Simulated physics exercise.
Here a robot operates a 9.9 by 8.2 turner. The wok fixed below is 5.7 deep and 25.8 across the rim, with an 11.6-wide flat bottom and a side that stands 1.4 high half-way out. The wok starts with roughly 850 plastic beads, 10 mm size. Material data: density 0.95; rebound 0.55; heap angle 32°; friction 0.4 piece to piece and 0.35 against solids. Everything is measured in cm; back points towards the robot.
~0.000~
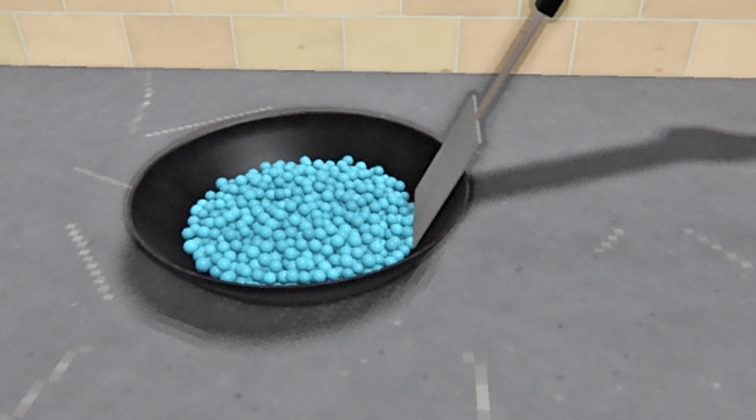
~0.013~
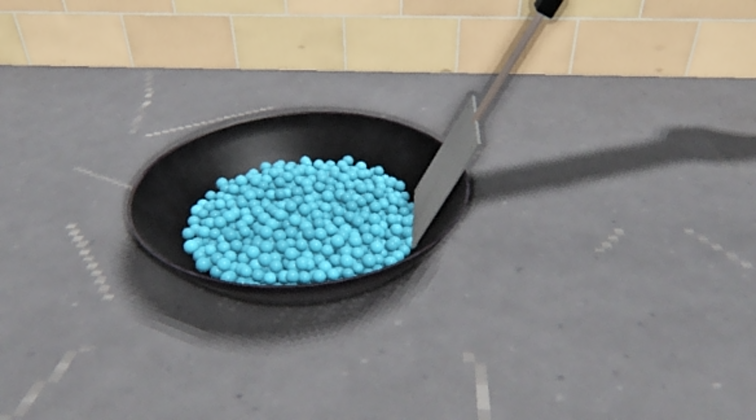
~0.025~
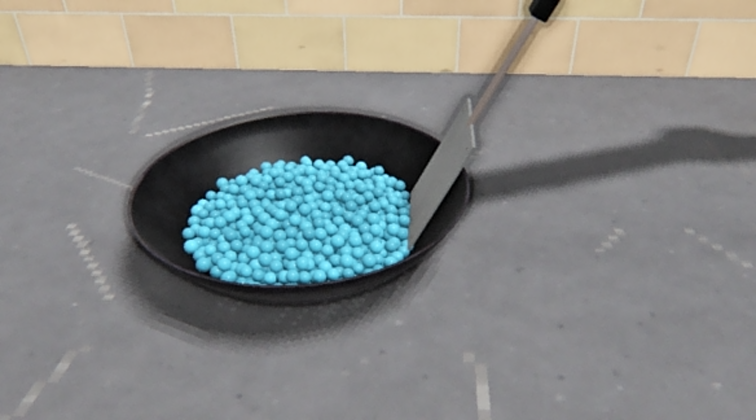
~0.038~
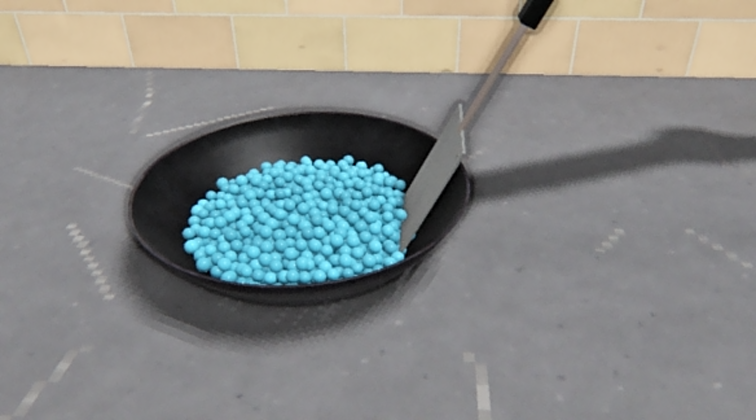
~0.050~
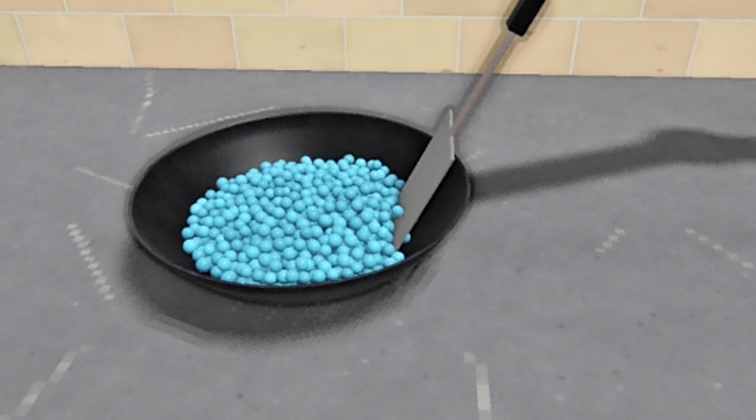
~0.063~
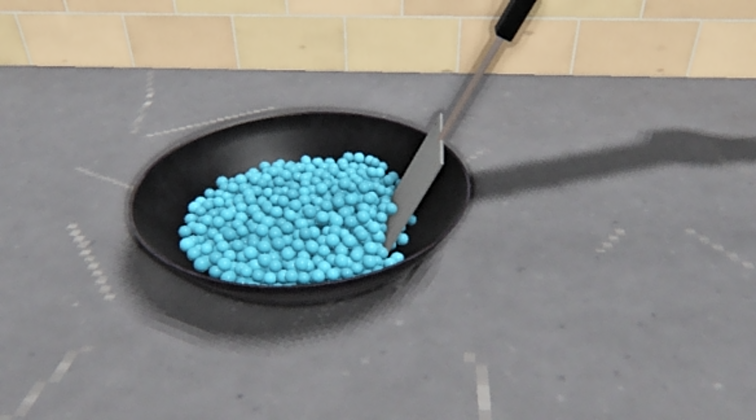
Metal turner with a black handle sliding slowly leftward through light blue beads in a black wok, nudging some aside.
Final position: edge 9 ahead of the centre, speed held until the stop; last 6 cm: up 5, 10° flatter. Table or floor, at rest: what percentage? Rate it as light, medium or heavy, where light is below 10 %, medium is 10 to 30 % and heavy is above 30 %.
Rating: Medium.
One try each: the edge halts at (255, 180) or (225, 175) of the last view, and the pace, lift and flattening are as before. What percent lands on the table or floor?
Around 0 per cent for the first try and 5 per cent for the second.
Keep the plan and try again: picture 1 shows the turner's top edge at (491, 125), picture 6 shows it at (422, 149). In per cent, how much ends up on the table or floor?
Off the vessel, on the table or floor: Some 35 percent.
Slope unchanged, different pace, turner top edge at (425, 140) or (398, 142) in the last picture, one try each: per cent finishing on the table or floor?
Estimates: Near 25 %, near 35 %.
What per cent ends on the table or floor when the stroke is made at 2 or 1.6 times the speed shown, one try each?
I'd say near 35 and then near 35 per cent.
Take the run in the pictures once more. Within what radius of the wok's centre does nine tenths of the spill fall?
45 cm.
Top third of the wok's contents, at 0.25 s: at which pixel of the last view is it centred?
Centre: Roughly (215, 181) in the last picture.
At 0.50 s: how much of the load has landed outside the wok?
20 %.
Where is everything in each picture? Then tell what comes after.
The first picture shows turner top edge at (477, 117), sloping 64°; upper third of the load around (304, 210), from x 190 to 415, top at y 160; 847 in the wok.
The second picture shows turner top edge at (476, 118), sloping 64°; upper third of the load around (304, 210), from x 190 to 415, top at y 160.
The third picture shows turner top edge at (472, 121), sloping 64°; upper third of the load around (304, 210), from x 190 to 415, top at y 160.
The fourth picture shows turner top edge at (462, 127), sloping 64°; upper third of the load around (308, 209), from x 190 to 415, top at y 160.
The fifth picture shows turner top edge at (452, 132), sloping 64°; upper third of the load around (308, 207), from x 190 to 410, top at y 160.
The sixth picture shows turner top edge at (442, 137), sloping 64°; upper third of the load around (305, 207), from x 185 to 410, top at y 160; 847 in the wok.
By 0.16 s, sloping 64°, highest piece 8 above the table; 847 in the wok.
By 0.25 s, sloping 61°, highest piece 9 above the table; 846 in the wok, 1 on the blade or in flight.
By 0.50 s, sloping 54°, highest piece 6 above the table; 664 in the wok, 154 on the table or floor, 29 on the blade or in flight.
By 1.55 s, sloping 54°, highest piece 5 above the table; 663 in the wok, 184 on the table or floor.
Final count, 663 in the wok, 184 on the table or floor. That is 22 % on the table or floor.
